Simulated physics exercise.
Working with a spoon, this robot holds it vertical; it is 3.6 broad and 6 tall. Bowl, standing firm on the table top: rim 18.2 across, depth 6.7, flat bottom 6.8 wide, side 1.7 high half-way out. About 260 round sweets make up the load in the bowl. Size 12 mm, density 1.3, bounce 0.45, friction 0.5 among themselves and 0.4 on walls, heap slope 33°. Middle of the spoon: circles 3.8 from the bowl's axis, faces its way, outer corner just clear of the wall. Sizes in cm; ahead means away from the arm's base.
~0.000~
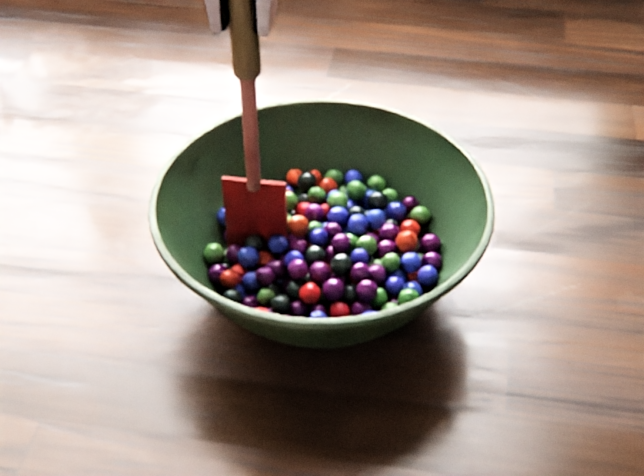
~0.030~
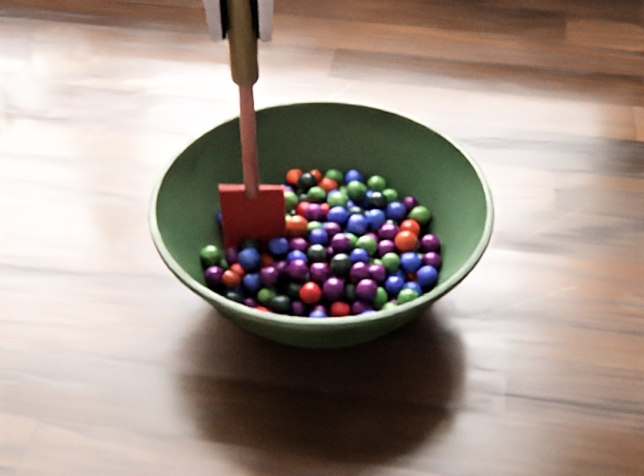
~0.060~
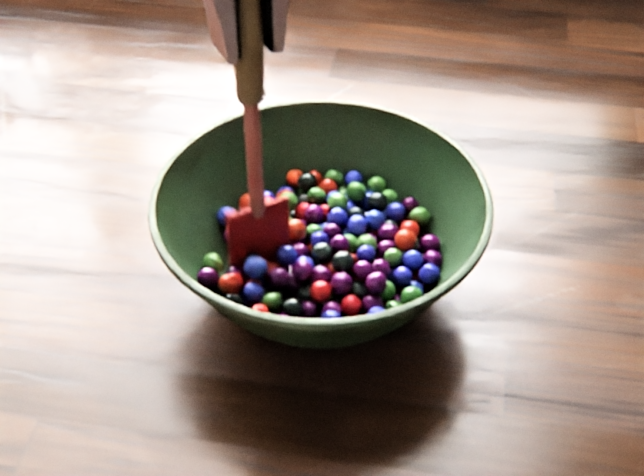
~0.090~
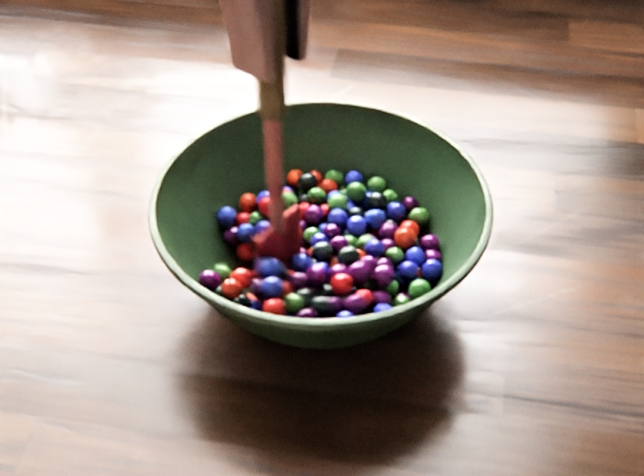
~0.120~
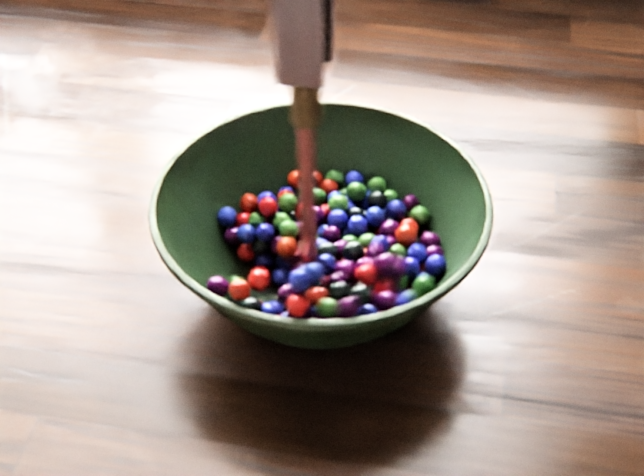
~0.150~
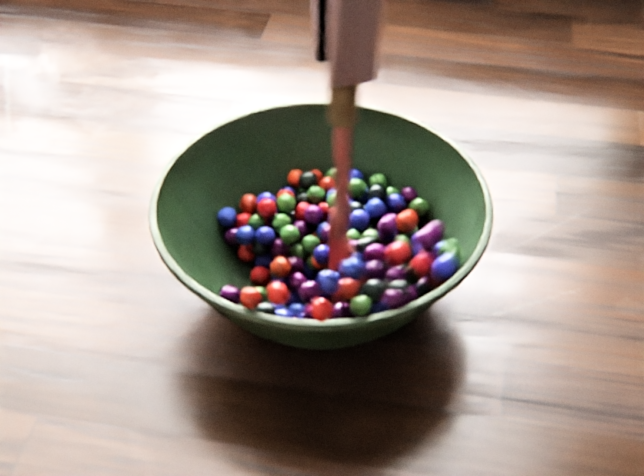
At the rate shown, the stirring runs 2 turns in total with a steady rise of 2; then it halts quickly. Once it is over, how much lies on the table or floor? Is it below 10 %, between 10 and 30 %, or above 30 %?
Between 10 and 30 %.
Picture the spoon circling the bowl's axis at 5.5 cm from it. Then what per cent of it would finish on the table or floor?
That would make it around 5 percent.
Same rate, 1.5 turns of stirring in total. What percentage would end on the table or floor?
Roughly 15 per cent.
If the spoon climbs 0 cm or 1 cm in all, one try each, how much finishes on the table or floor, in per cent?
Roughly 25 percent, then roughly 20 percent.
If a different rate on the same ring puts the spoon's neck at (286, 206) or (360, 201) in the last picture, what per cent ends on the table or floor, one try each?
First try: Around 0 %; second try: Around 25 %.
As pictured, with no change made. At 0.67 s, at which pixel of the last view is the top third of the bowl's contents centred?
It is centred roughly at (365, 236).
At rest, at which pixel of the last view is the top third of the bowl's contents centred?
The centre is near pixel (321, 257).
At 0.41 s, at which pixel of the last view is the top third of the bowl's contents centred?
Near (242, 184).
By 0.41 s, 351° round, highest piece 9 above the table; 225 in the bowl, 22 on the table or floor, 10 in flight or on the tool.
By 0.67 s, 225° round, highest piece 8 above the table; 218 in the bowl, 38 on the table or floor, 1 in flight or on the tool.
By 1.00 s, 0° round, highest piece 6 above the table; 218 in the bowl, 39 on the table or floor.
By 1.70 s, 0° round, highest piece 6 above the table; 218 in the bowl, 39 on the table or floor.
Final count, 218 in the bowl, 39 on the table or floor. That is 15 % on the table or floor.
